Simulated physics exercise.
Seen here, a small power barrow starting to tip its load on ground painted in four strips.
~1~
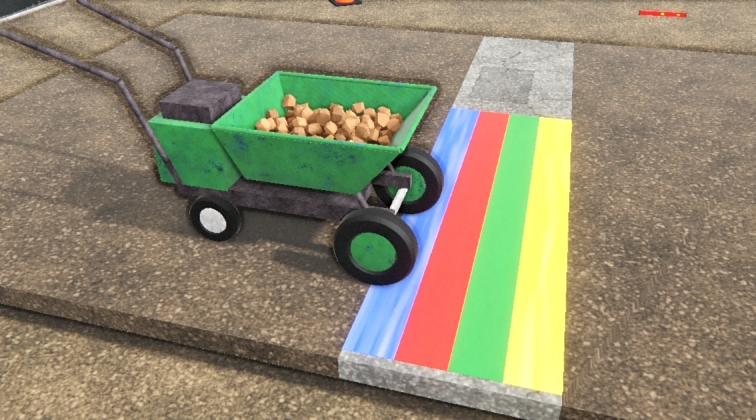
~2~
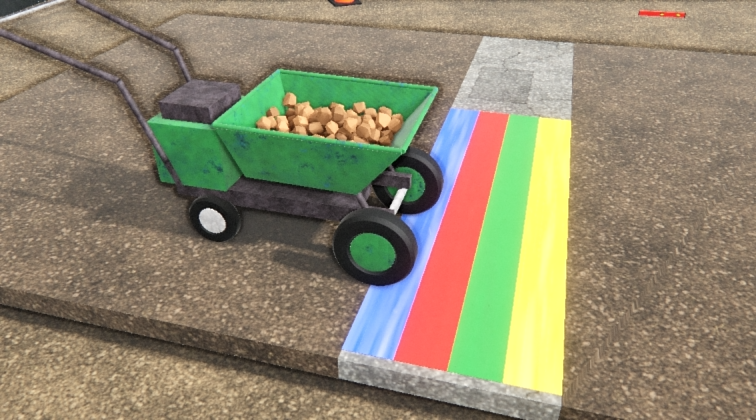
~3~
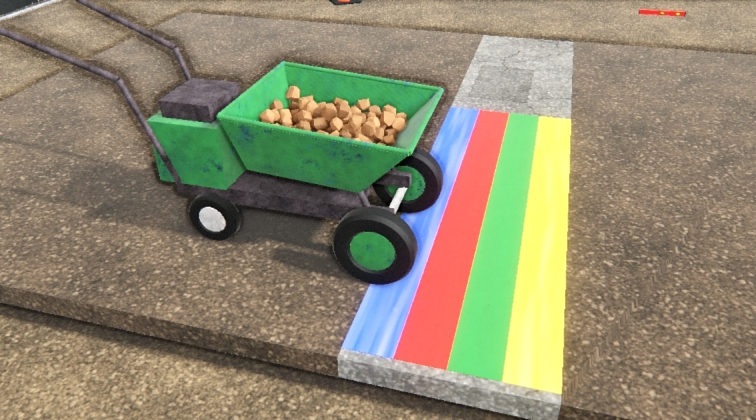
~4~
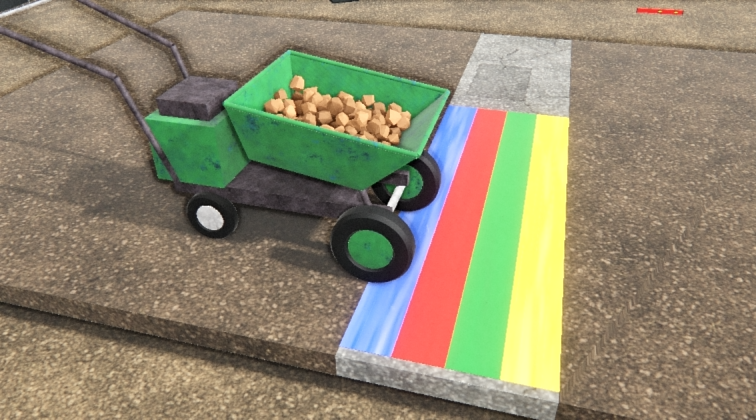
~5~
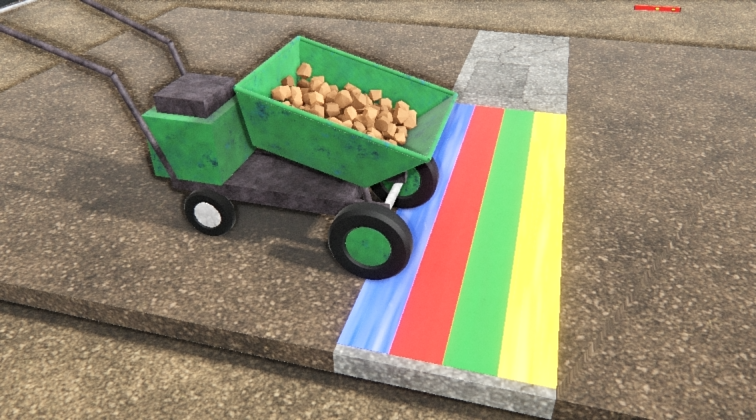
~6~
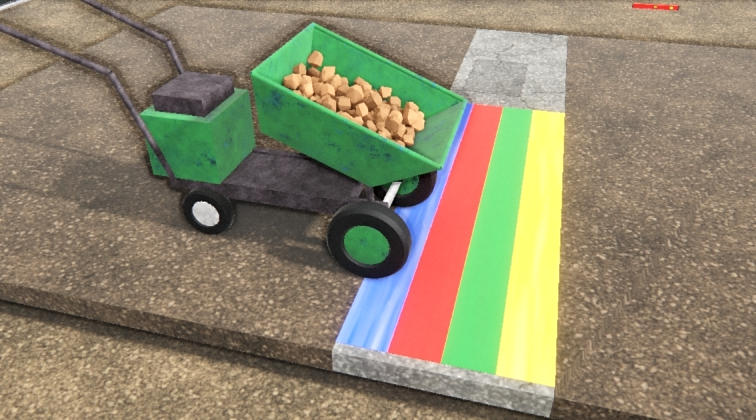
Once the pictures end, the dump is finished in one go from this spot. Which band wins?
The yellow one gets the largest share.
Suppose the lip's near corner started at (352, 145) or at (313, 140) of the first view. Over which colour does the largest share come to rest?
One: The green one. Two: The strip in red.
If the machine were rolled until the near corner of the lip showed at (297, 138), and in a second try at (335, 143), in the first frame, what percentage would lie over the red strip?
First some 40, then 30 per cent.
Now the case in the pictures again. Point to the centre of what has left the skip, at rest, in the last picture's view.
Close to (542, 254).
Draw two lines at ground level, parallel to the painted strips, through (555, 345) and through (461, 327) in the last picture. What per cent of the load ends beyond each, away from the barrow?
The first gives 30 %, the second 90 %.
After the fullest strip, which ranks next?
It is green.
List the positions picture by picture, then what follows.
In the first picture, lip of the skip (400, 151), level; top of the load (339, 121), clay clods; blue strip (384, 313); red strip (433, 323); green strip (484, 332); yellow strip (537, 342).
In the second picture, lip of the skip (402, 152), tipped barely; top of the load (341, 121).
In the third picture, lip of the skip (409, 153), tipped barely; top of the load (330, 113).
In the fourth picture, lip of the skip (417, 156), tipped a little; top of the load (309, 110).
In the fifth picture, lip of the skip (427, 160), tipped clearly; top of the load (316, 100).
In the sixth picture, lip of the skip (439, 168), tipped clearly; top of the load (306, 91); blue strip (377, 306); red strip (426, 315); green strip (477, 325); yellow strip (529, 334).
Just after the last frame, skip tipped steeply; every one in the skip.
A moment on, skip tipped right over; roughly half in the skip; about a tenth over the green strip; roughly a third over the yellow strip; just a few off the paint.
Further on, skip tipped right over; about a tenth in the skip; roughly a quarter over the green strip; roughly half over the yellow strip; roughly a quarter off the paint.
When it is over, skip tipped right over; about a tenth in the skip; not one over the blue strip; not one over the red strip; roughly a quarter over the green strip; roughly a third over the yellow strip; roughly a quarter off the paint.
